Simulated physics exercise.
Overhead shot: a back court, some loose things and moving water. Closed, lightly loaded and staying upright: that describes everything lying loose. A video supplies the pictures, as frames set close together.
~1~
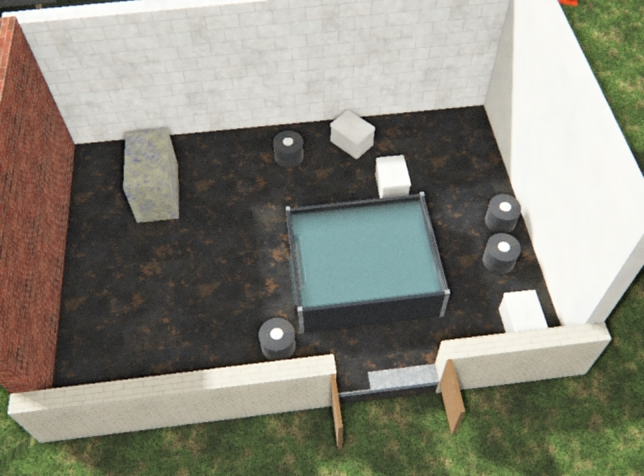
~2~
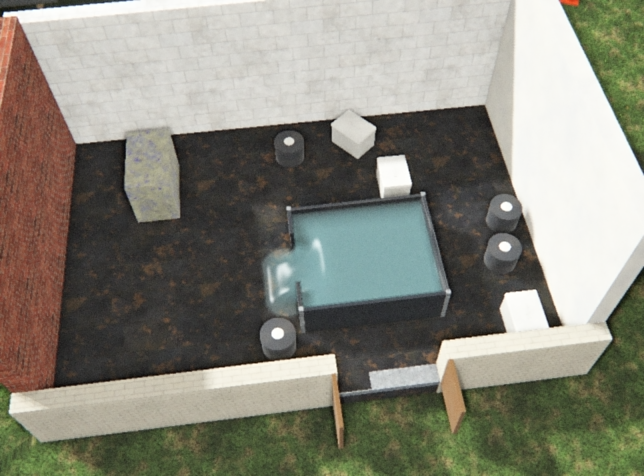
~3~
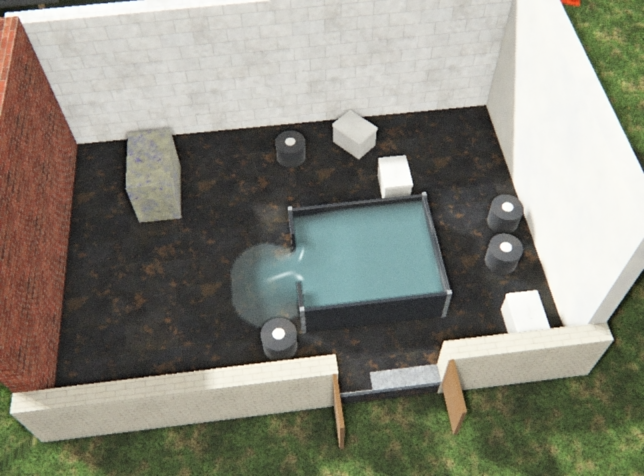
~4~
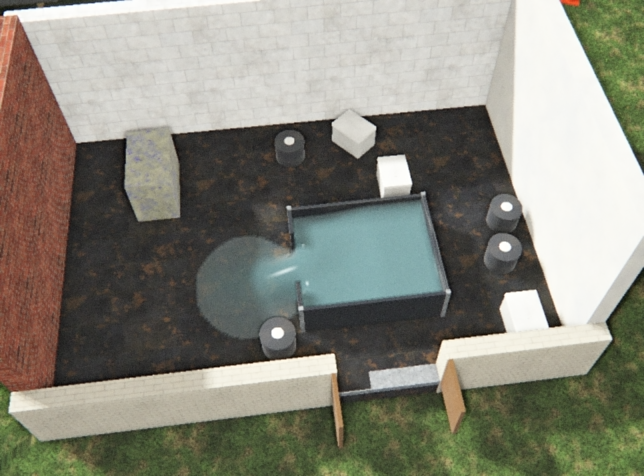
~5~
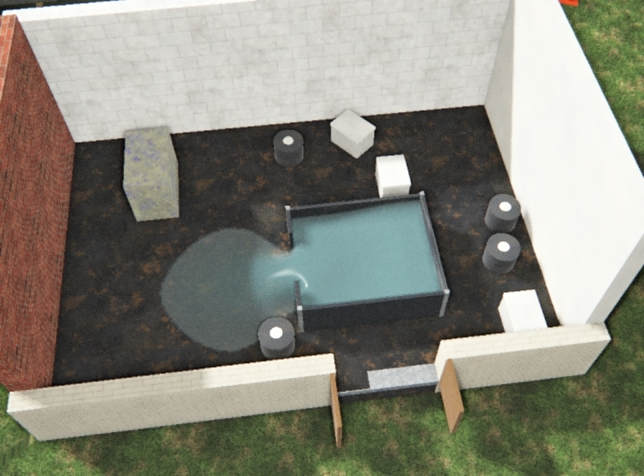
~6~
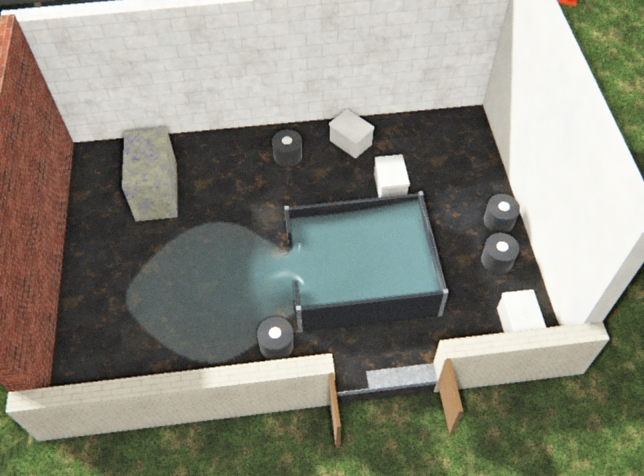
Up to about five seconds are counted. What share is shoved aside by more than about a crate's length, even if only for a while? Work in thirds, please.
My answer: Not even a third.
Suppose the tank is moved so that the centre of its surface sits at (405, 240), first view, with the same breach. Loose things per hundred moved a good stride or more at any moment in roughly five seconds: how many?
The share comes to close to 0 percent.
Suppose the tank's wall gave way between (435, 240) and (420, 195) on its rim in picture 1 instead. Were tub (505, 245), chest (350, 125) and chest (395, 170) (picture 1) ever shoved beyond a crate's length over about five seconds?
Each in turn, ends up that far off, ends up that far off, never travels that far.
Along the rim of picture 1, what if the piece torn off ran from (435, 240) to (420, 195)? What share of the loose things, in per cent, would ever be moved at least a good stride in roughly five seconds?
About 60 %.
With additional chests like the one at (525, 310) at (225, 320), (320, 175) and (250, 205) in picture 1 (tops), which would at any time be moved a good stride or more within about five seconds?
Each in turn: Pushed clear, stays in place, stays in place.
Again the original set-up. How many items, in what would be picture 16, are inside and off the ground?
Counted: 0.
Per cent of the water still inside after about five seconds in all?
100 %.
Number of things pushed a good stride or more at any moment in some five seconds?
Count: 0.
A moment on, 0 of 7 are well off their spots; 0 afloat.
Next, 0 of 7 are well off their spots; 0 afloat.
Later, 0 of 7 are well off their spots; 0 afloat.
In the end, 0 of 7 are well off their spots, and 0 have been at some point; 0 afloat.
